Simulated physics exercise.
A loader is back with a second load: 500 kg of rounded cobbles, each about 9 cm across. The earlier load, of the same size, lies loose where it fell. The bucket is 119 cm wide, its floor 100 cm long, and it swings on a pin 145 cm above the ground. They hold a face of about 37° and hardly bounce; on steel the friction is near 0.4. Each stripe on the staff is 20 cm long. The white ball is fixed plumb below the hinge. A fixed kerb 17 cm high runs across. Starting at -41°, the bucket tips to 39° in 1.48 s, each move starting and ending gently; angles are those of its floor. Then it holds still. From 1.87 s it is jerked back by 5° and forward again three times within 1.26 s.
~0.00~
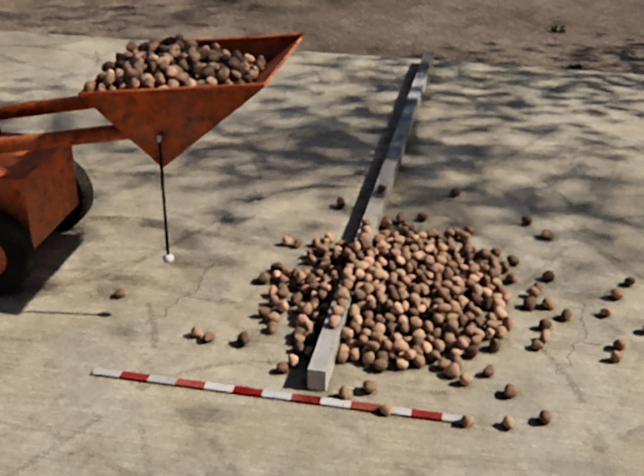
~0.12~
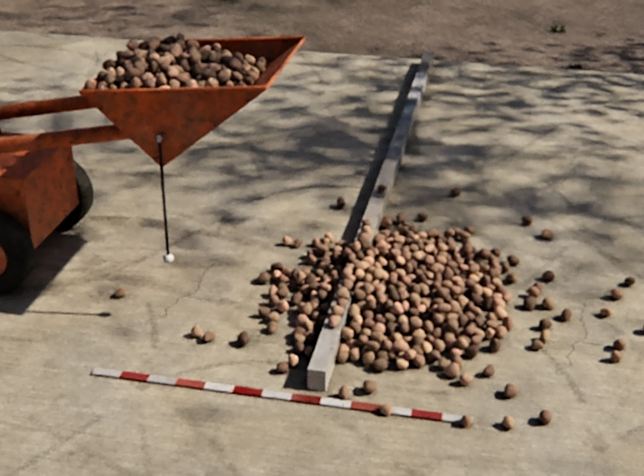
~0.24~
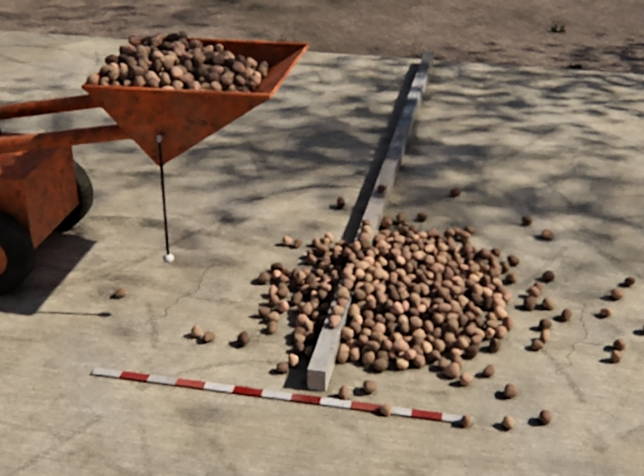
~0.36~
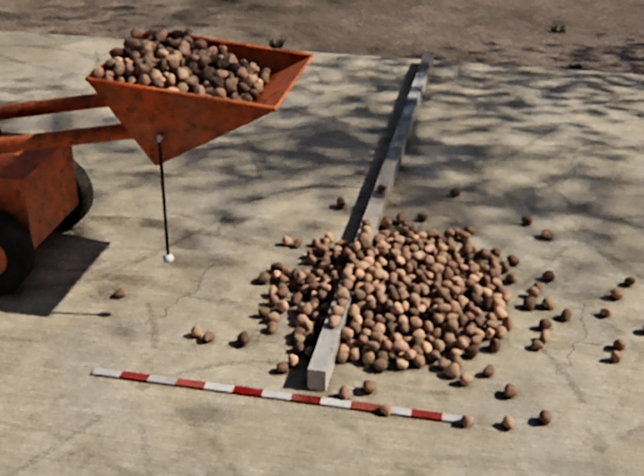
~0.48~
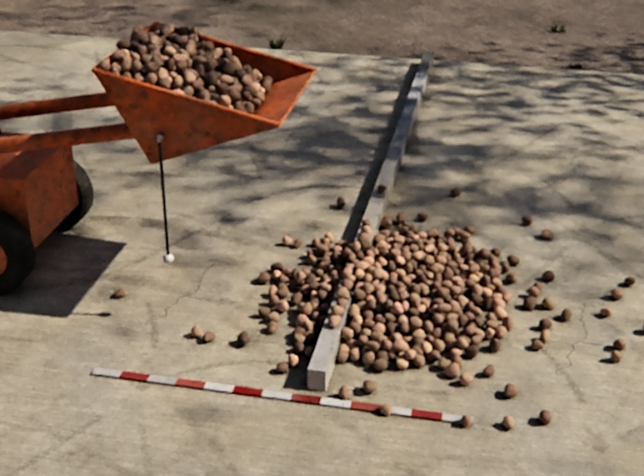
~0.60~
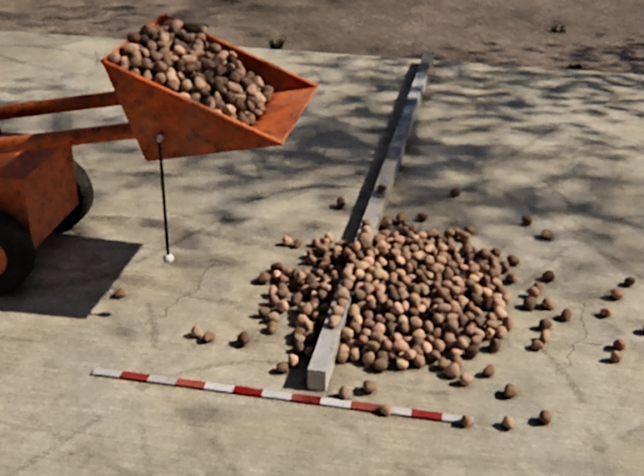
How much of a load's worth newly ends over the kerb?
About 20 per cent.
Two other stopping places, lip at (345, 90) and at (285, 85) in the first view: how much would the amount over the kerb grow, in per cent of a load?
Near 90 per cent from the first place, 40 from the second.
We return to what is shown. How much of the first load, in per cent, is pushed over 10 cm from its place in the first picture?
About 5 per cent.
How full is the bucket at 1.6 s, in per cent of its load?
Roughly 40 per cent is still inside.
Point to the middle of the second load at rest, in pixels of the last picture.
Around (320, 272).
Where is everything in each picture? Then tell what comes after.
The first frame shows lip at (265, 85), floor tilted -41°, highest stones at (188, 55). The earlier load is highest near (366, 259), 24 cm above ground level, 19 % on this side of the kerb, 81 % over the kerb.
The second frame shows lip at (266, 88), floor tilted -39°, highest stones at (183, 53); the stones move at 0.1 m/s on average.
In the third frame, the bucket is at -35°, its lip at (270, 96); the top of the load is at (169, 49); the stones move at 0.2 m/s on average.
The fourth frame shows lip at (275, 109), floor tilted -29°, highest stones at (152, 41); the stones move at 0.3 m/s on average.
In the fifth frame, the bucket is at -21°, its lip at (279, 125); the top of the load is at (150, 37); the stones move at 0.4 m/s on average.
The sixth frame shows lip at (281, 144), floor tilted -12°, highest stones at (161, 33); the stones move at 0.4 m/s on average.
After 1.1 s the floor is at 27°; in per cent of one load, 98 in the bucket, 21 on this side of the kerb, 81 over the kerb; the foremost stones are at (624, 314).
After 1.6 s the floor is at 39°; in per cent of one load, 41 in the bucket, 78 on this side of the kerb, 81 over the kerb; the foremost stones are at (624, 314).
After 3.6 s the floor is at 39°; in per cent of one load, 0 in the bucket, 99 on this side of the kerb, 101 over the kerb; the foremost stones are at (624, 314).
After 6.3 s the floor is at 39°; in per cent of one load, 0 in the bucket, 99 on this side of the kerb, 101 over the kerb; the foremost stones are at (624, 314). Net gain over the kerb, 20.
